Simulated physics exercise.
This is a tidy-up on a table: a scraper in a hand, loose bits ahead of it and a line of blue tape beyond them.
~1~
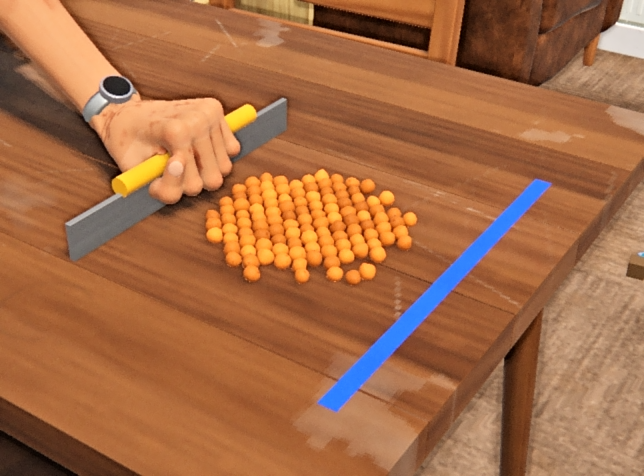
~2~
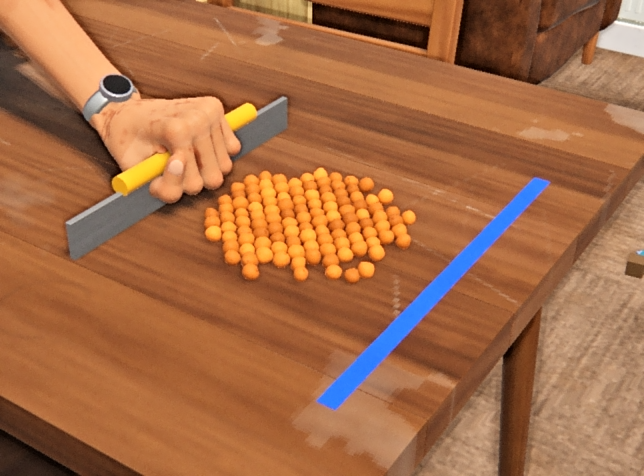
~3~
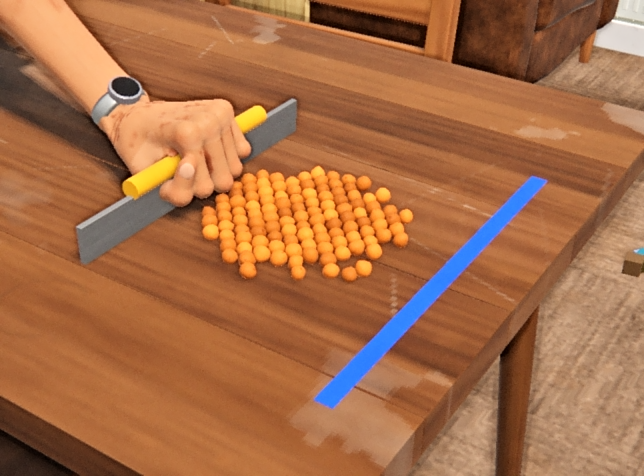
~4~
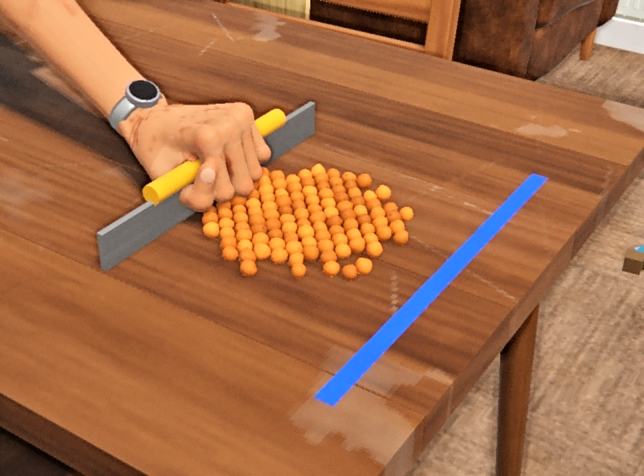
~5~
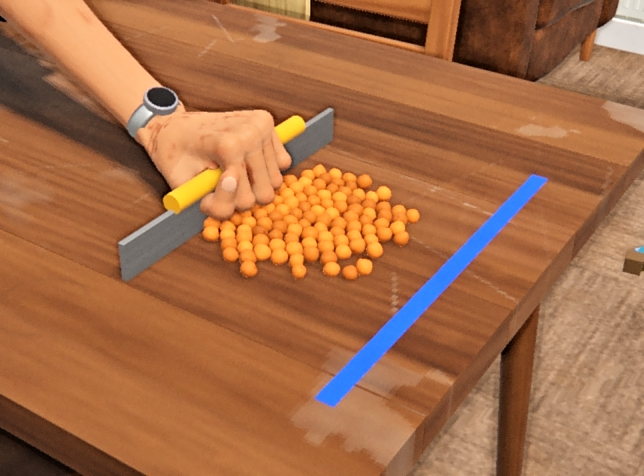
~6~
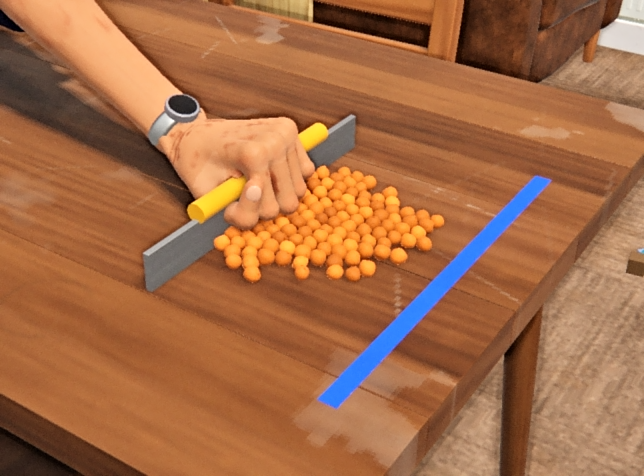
A hand gripping the yellow handle of a flat gray scraper rests at the left of a wooden table, beside a heap of small orange balls. It then slides the scraper rightward into the heap, bunching the balls and shifting them a short way toward the blue tape.
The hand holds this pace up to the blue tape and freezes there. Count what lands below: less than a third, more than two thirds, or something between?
It pushes from one third to two thirds off the end.
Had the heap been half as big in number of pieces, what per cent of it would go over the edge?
Close to 20 per cent.
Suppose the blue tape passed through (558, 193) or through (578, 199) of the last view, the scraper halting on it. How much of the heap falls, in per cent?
The first gives 70 %, the second 100 %.
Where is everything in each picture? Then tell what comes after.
Scraper near (87, 231), at rest; blue tape near (536, 190), about a palm's width from the edge; edge at (522, 307); the heap near (305, 221), coated peanuts, in the first frame.
Scraper near (88, 229), in the second frame.
Scraper near (98, 234); the heap near (301, 218), in the third frame.
Scraper near (119, 240), in the fourth frame.
Scraper near (140, 249); the heap near (309, 218), near a third pushed along, in the fifth frame.
Scraper near (164, 260); blue tape near (535, 187); edge at (522, 304); the heap near (321, 220), the bulk pushed along, in the sixth frame.
Shortly afterwards, scraper still moving, near (362, 209); heap all on the table, its front near (508, 259).
Next, scraper stopped at the blue tape; heap near a third over the edge.
Some moments later, scraper stopped at the blue tape; heap near half over the edge.
In the end, scraper stopped at the blue tape; heap near half over the edge.
